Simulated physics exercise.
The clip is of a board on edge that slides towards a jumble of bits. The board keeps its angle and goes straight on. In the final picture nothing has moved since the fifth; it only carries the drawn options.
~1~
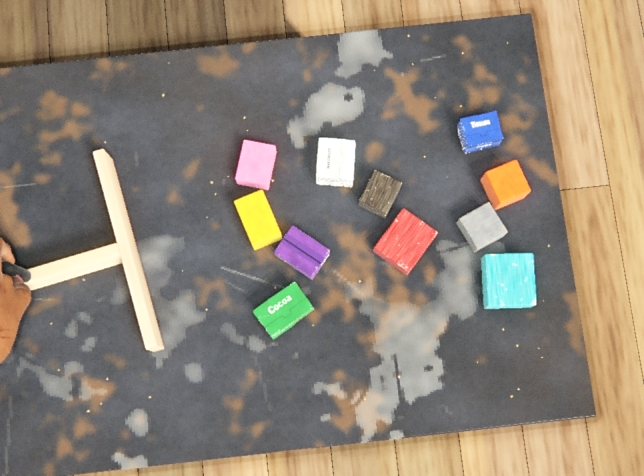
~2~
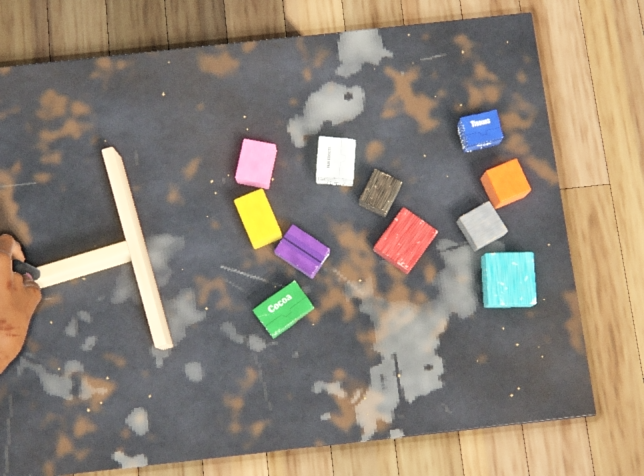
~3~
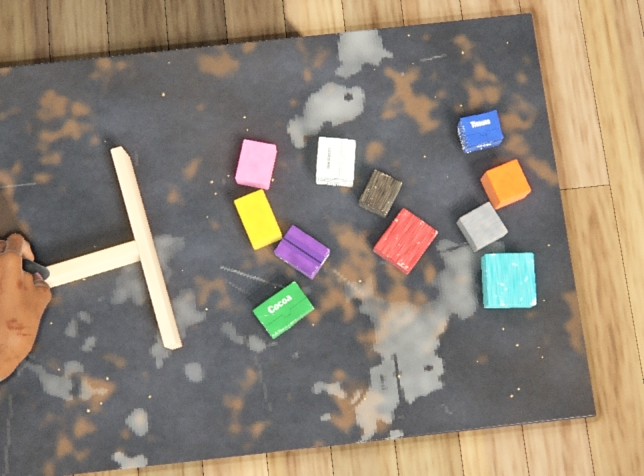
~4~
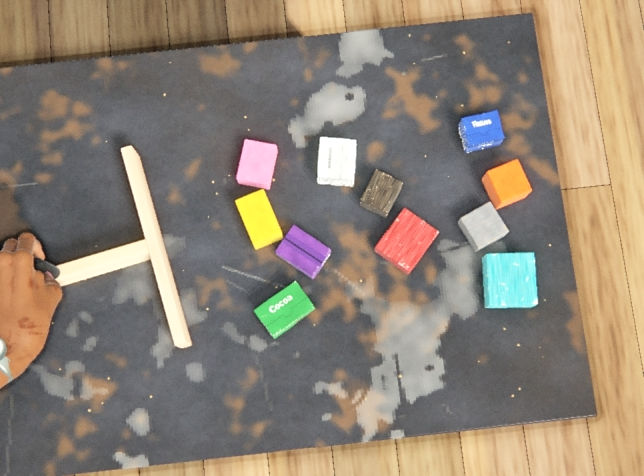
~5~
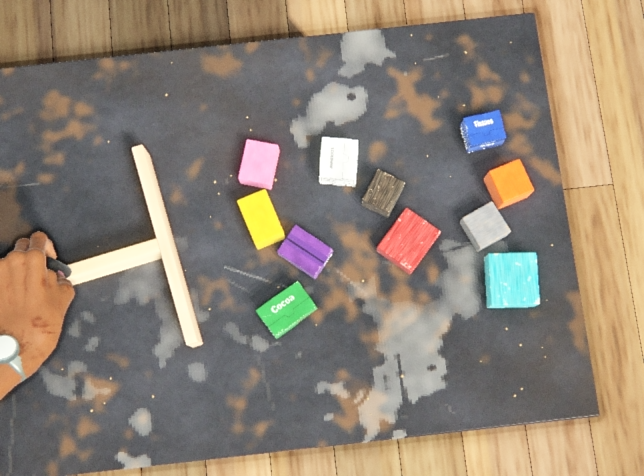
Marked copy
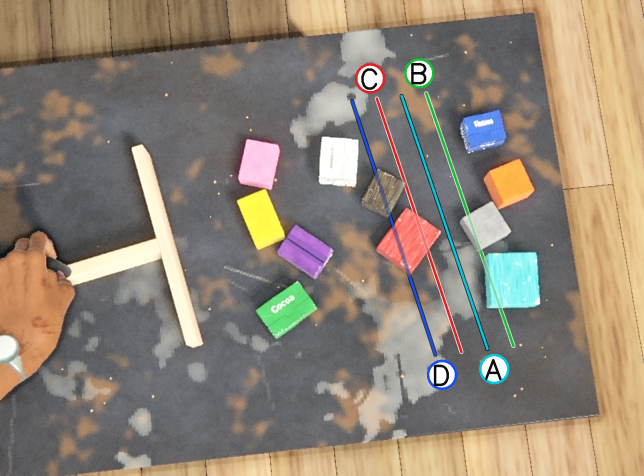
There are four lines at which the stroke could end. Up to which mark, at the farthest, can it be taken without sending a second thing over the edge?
B is the last line within the limit.
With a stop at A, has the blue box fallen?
No.
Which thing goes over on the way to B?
The grey block.
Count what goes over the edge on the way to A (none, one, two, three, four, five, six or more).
By then, none.
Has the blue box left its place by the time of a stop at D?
By then, no.
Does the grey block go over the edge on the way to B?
Yes.
On the marked copy, A at (444, 219); B at (469, 217); C at (418, 222); D at (393, 225).
With B. Early on, board (274, 231); pink block (274, 156); green packet (335, 308).
Further on, board (385, 219); orange block (514, 183); grey block (503, 227).
At the end, board (470, 209); grey block over the edge; turquoise block (569, 270); one fallen.
As for the rest, A is within the limit but short; C is within the limit but short; D is within the limit but short.
